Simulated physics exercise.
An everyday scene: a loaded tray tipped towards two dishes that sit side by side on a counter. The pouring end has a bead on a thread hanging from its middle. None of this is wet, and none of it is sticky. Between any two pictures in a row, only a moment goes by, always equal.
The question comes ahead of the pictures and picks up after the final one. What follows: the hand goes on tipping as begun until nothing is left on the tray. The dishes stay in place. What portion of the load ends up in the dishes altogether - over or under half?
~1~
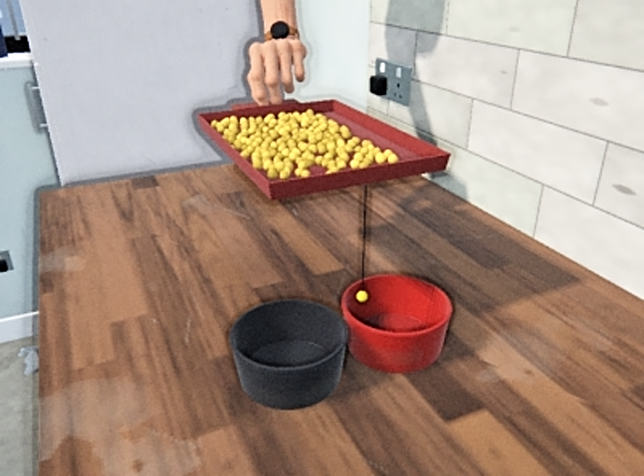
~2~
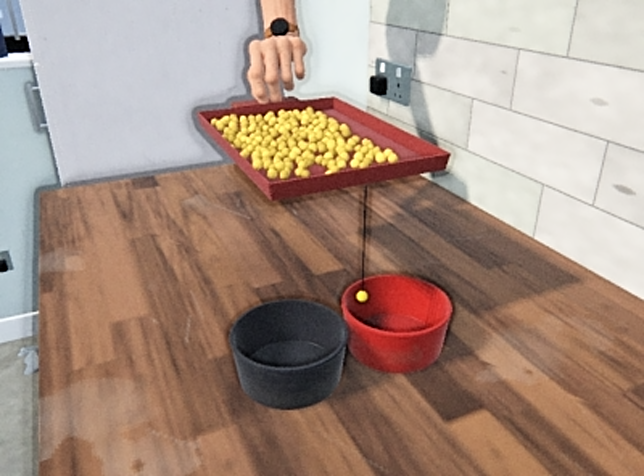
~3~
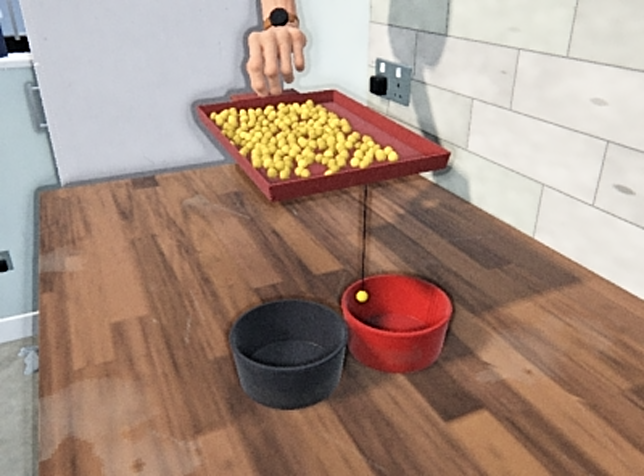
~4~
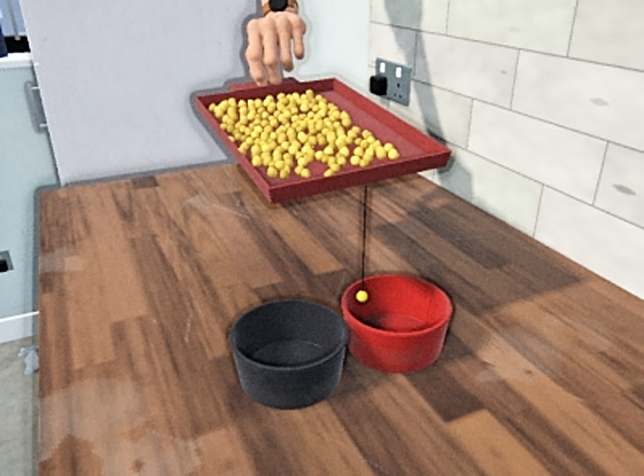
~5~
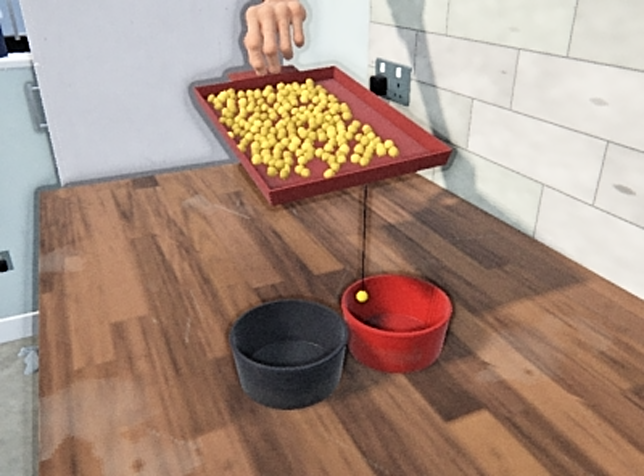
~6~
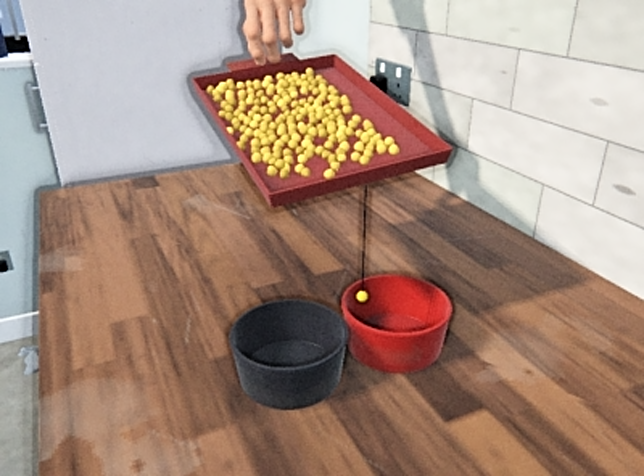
The dishes are going to end up holding the main part.
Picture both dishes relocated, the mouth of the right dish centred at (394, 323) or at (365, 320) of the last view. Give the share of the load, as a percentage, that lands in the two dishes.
About 90 per cent, then about 80 per cent.
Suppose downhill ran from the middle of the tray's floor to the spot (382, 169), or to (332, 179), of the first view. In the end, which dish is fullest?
Going by the two slopes in order, it's the right-side one and then the left-side one.
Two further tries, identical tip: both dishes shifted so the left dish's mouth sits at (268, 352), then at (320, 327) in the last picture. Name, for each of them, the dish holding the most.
The first try: The left-side dish. The second: The left-side dish.
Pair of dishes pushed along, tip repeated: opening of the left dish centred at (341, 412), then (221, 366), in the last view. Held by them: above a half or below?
With the first shift the pair saves less than a half; with the second, beyond half.
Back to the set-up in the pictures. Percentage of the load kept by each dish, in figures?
Left dish 80, right dish 0 %.
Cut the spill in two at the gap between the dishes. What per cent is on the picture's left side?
30 per cent, about.
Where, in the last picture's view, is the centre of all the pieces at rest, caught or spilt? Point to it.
At about (303, 373), give or take.
Soon, tray tipped steeply; all on the tray.
A while on, tray tipped right over; nearly all on the tray; a stray few in the left dish.
Towards the end, tray tipped past a quarter turn; most in the left dish; a stray few in the right dish; about a quarter outside both.
Finally, tray tipped past a quarter turn; most in the left dish; a stray few in the right dish; about a quarter outside both.
